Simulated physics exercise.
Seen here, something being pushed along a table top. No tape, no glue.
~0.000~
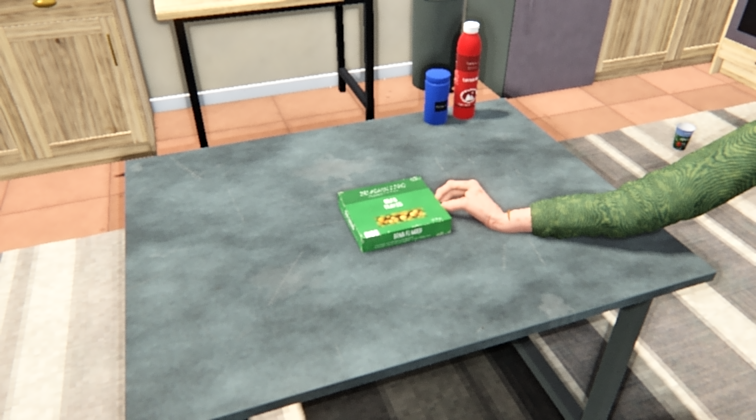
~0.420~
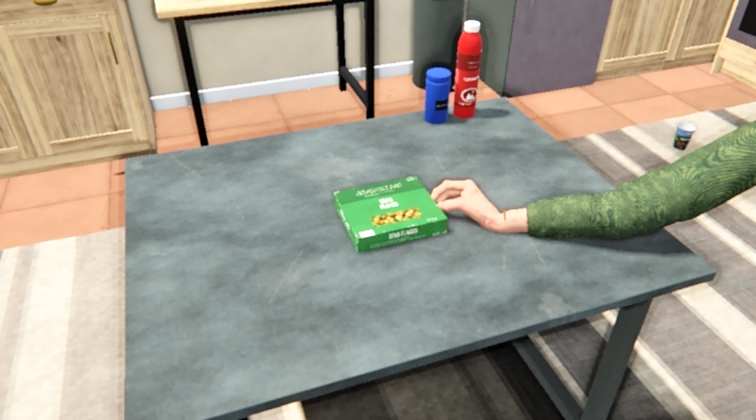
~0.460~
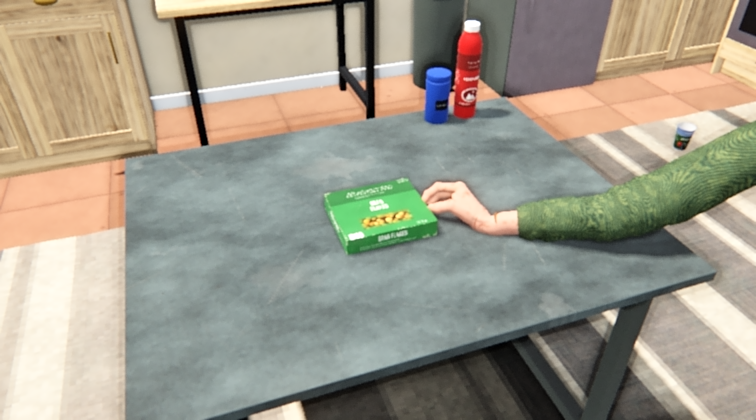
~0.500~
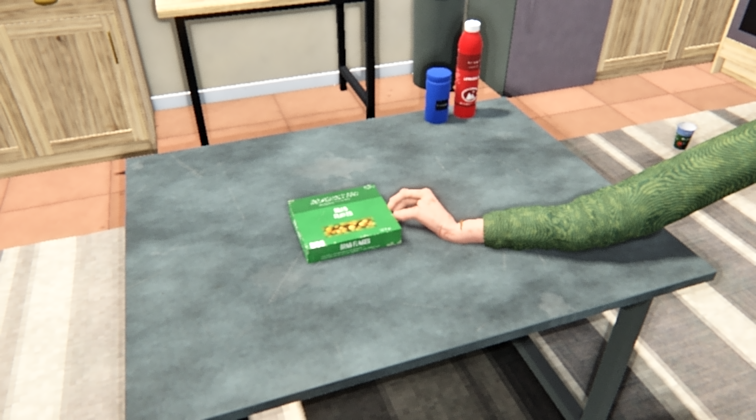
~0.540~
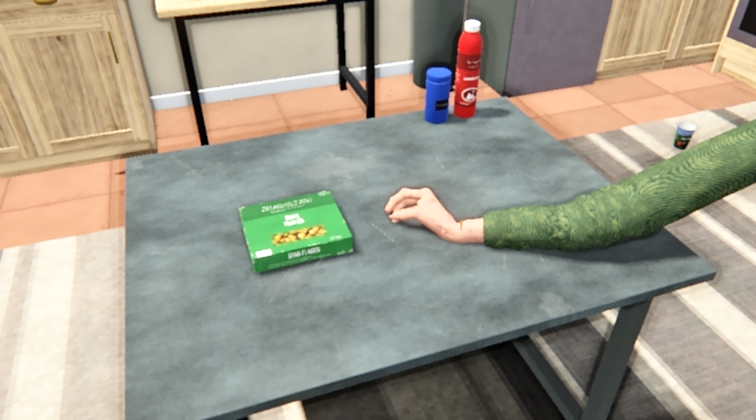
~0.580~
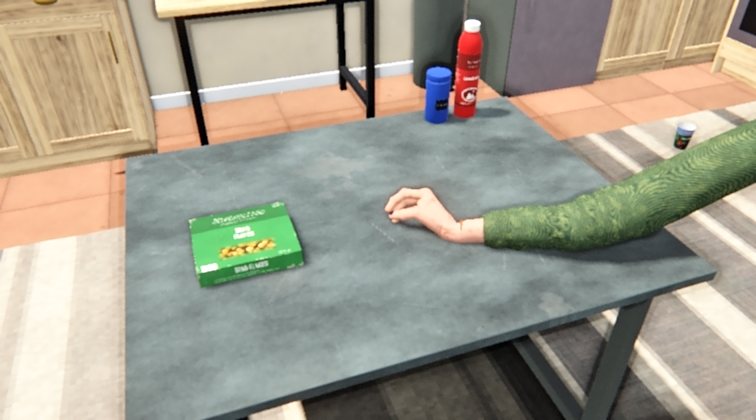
A green packet is pushed left across the table by a hand, then slides on alone.
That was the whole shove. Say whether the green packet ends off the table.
The green packet drops to the floor.
By 0.78 s, green packet now off the table.
By 0.98 s, things are still on the move.
When it is over (1.3 s), off the table, green packet.
